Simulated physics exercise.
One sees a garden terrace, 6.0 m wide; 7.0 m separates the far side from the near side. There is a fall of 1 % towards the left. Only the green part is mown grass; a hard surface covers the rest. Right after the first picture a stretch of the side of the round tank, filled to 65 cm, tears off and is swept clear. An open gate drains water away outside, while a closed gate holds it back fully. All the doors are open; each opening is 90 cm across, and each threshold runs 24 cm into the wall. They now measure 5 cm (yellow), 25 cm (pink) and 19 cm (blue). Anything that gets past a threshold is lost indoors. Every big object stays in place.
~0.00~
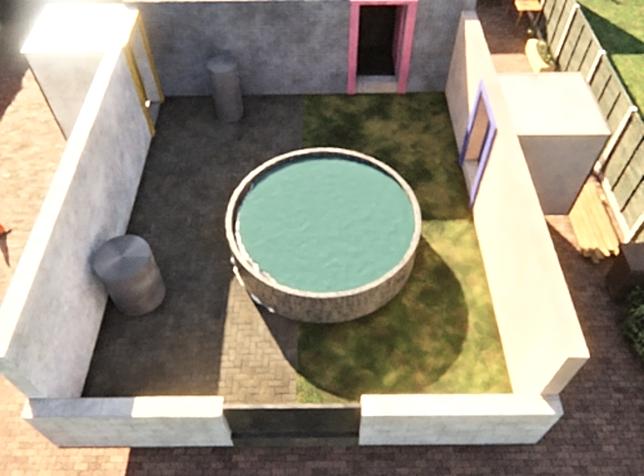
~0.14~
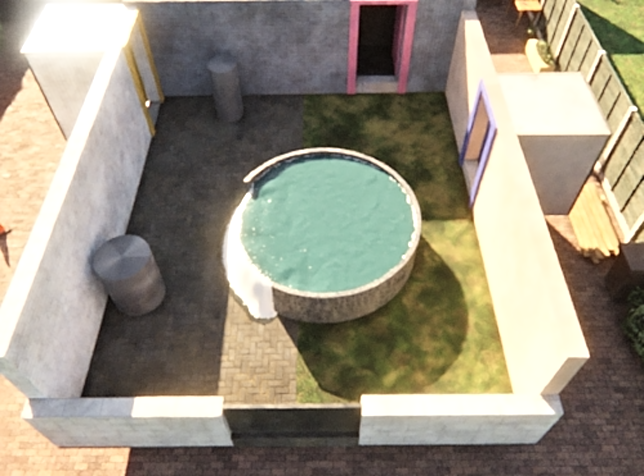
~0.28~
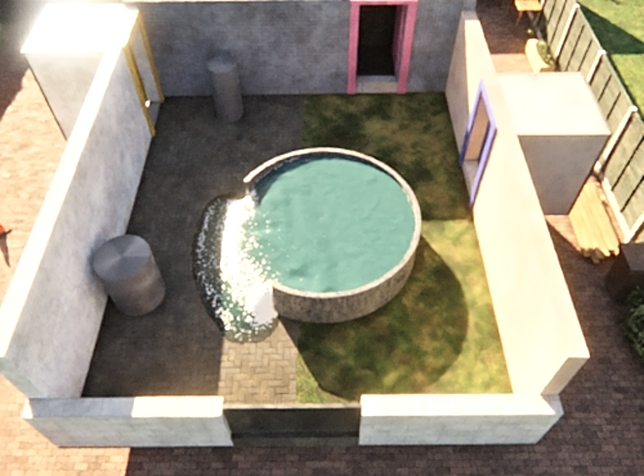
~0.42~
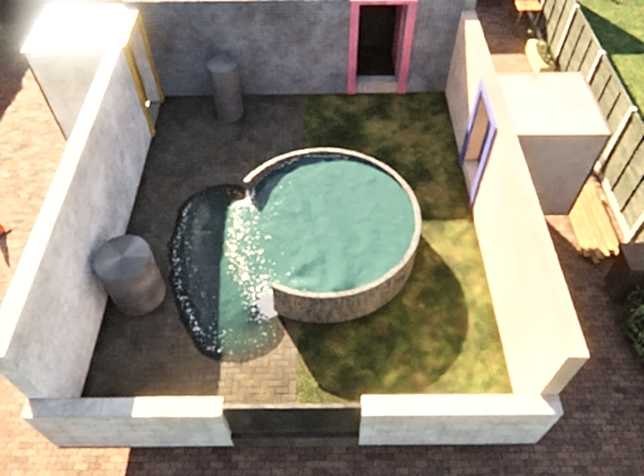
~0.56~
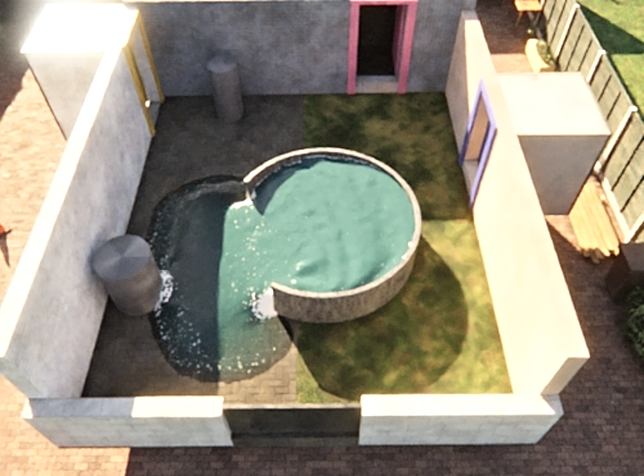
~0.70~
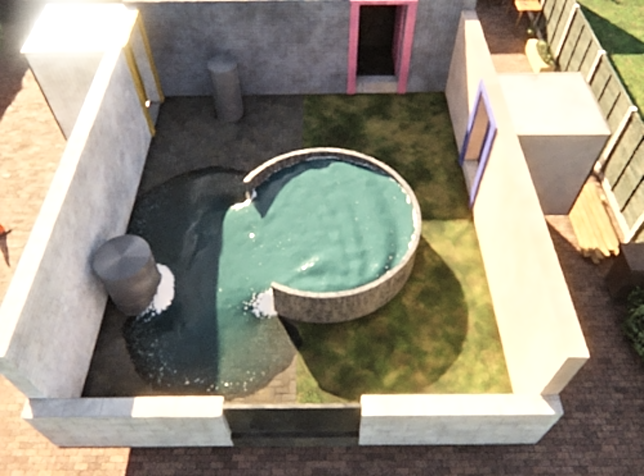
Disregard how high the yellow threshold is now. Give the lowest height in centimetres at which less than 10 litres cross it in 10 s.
About 27 cm.
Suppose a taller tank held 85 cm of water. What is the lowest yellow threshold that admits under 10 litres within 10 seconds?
Roughly 36 cm high.
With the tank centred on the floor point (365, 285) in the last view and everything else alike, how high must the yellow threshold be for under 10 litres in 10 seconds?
About 24 cm.
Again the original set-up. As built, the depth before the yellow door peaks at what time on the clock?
Roughly 5.0 s.
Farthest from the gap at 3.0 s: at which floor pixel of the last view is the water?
Look about (162, 101) in the last picture.
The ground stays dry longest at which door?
The answer is the blue one.
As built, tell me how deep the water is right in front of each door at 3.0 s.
Lab note, cm: Yellow 9; pink 0; blue 0.
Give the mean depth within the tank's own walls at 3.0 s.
23 cm, roughly.
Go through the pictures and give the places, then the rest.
Still water, 65 cm deep, in the round tank at (324, 218); the yellow door at (144, 76) is dry, in the first frame.
The front is at (252, 315), 0.3 m from the gap at (237, 254); 0.5 m2 of floor is wet, 65 cm left at the back, in the second frame.
The front is at (227, 333), 0.8 m from the gap at (237, 256); 1.9 m2 of floor is wet, 65 cm left at the back, in the third frame.
Water pours out at (237, 257) and has run 1.1 m, to (208, 351); about 10 cm deep outside, 65 cm at the back, in the fourth frame.
Water pours out at (237, 257) and has run 1.6 m, to (160, 207); about 8 cm deep outside, 65 cm at the back, in the fifth frame.
The gap is at (237, 257), the front 2.0 m out at (140, 364); the back of the round tank holds 61 cm; 1.9 m in a straight line remain to the yellow door at (144, 76), in the sixth frame.
After 1.4 s water covers 35 % of the floor, deepest (60 cm) near (75, 422); it has not reached the yellow door.
After 3.0 s water covers 45 % of the floor, deepest (42 cm) near (106, 307); 9 cm at the yellow door, 3 litres in over its 5 cm threshold.
After 10.0 s water covers 100 % of the floor, deepest (14 cm) near (423, 176); 13 cm at the yellow door, 415 litres in over its 5 cm threshold.
At the yellow door as built, the water arrived by 1.6 s and peaked near 21 cm at 5.2 s.
With a threshold of 23 cm, 26 litres would have come in within the 10 s; with 31.5 cm, 2 litres. So under 10 litres takes about 27 cm.
